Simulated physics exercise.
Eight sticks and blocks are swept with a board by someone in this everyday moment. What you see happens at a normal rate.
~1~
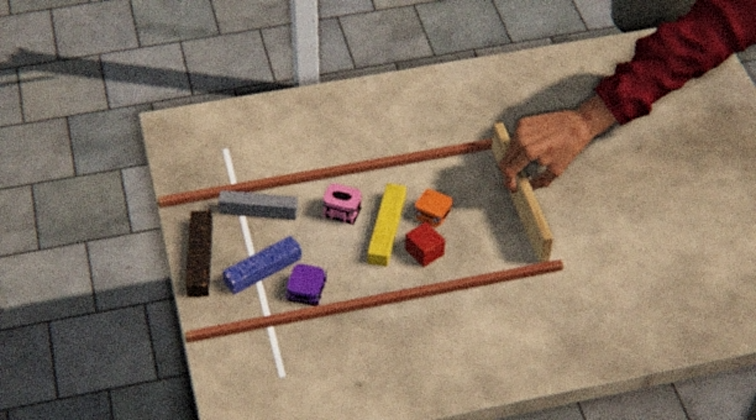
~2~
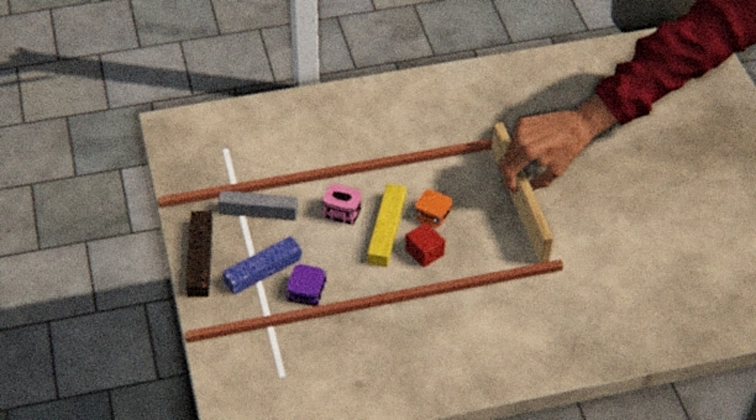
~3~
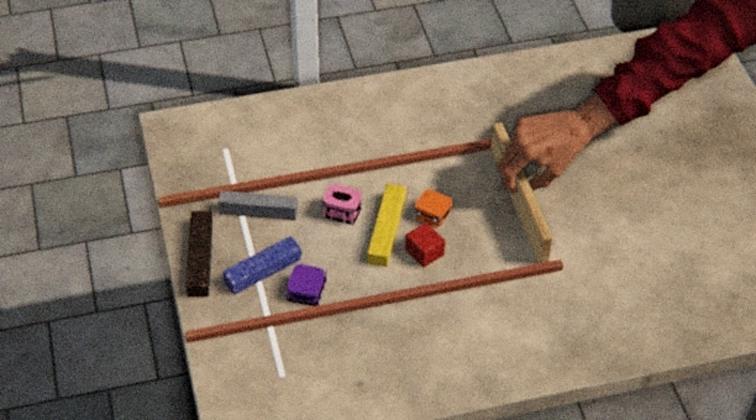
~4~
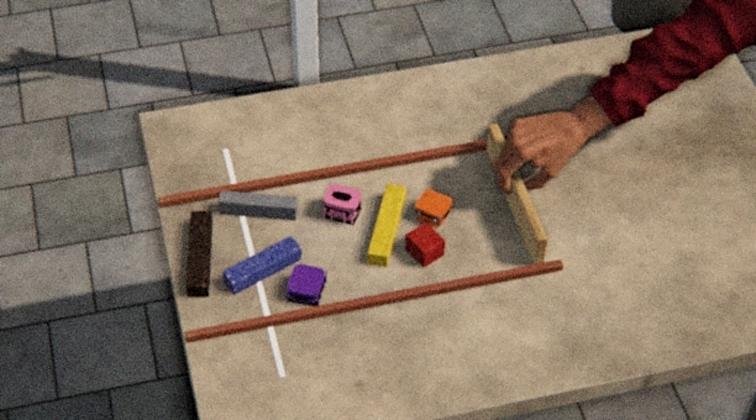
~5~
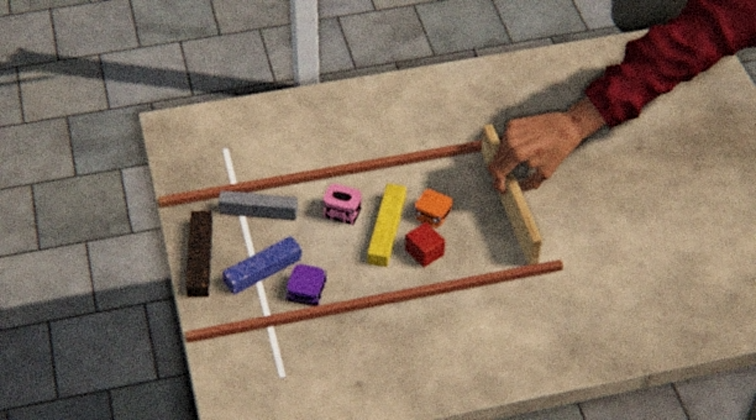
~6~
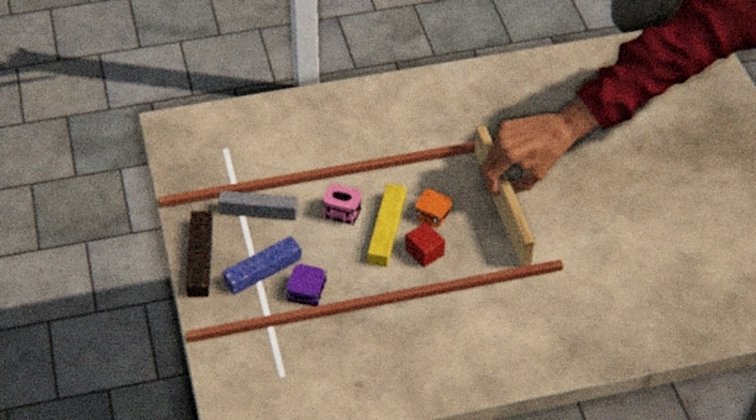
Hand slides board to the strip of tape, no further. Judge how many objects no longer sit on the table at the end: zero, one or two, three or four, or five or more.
No longer on the table: One or two.
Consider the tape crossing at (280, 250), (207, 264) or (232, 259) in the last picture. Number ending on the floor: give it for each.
Try by try, 0, 4 and 3.
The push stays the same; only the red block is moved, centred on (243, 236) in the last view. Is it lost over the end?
Red block: Safe.
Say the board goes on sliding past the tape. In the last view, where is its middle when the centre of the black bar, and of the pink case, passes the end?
Black bar over the end: About (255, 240). Pink case over the end: About (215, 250).
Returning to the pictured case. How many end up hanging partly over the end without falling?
It would come to 1.
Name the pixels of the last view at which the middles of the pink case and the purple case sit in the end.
Result: One at about (200, 207), the other at about (225, 305).
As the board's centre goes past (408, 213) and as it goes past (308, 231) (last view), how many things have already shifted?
The counts are 4 and 7.
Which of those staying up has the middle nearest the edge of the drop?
It's the blue bar that is foremost.
Early on, none off yet; black bar at rest near (200, 253); blue bar at rest near (263, 265); grey bar at rest near (258, 206).
Finally, the number that fall off is one or two; lost, grey bar and black bar.
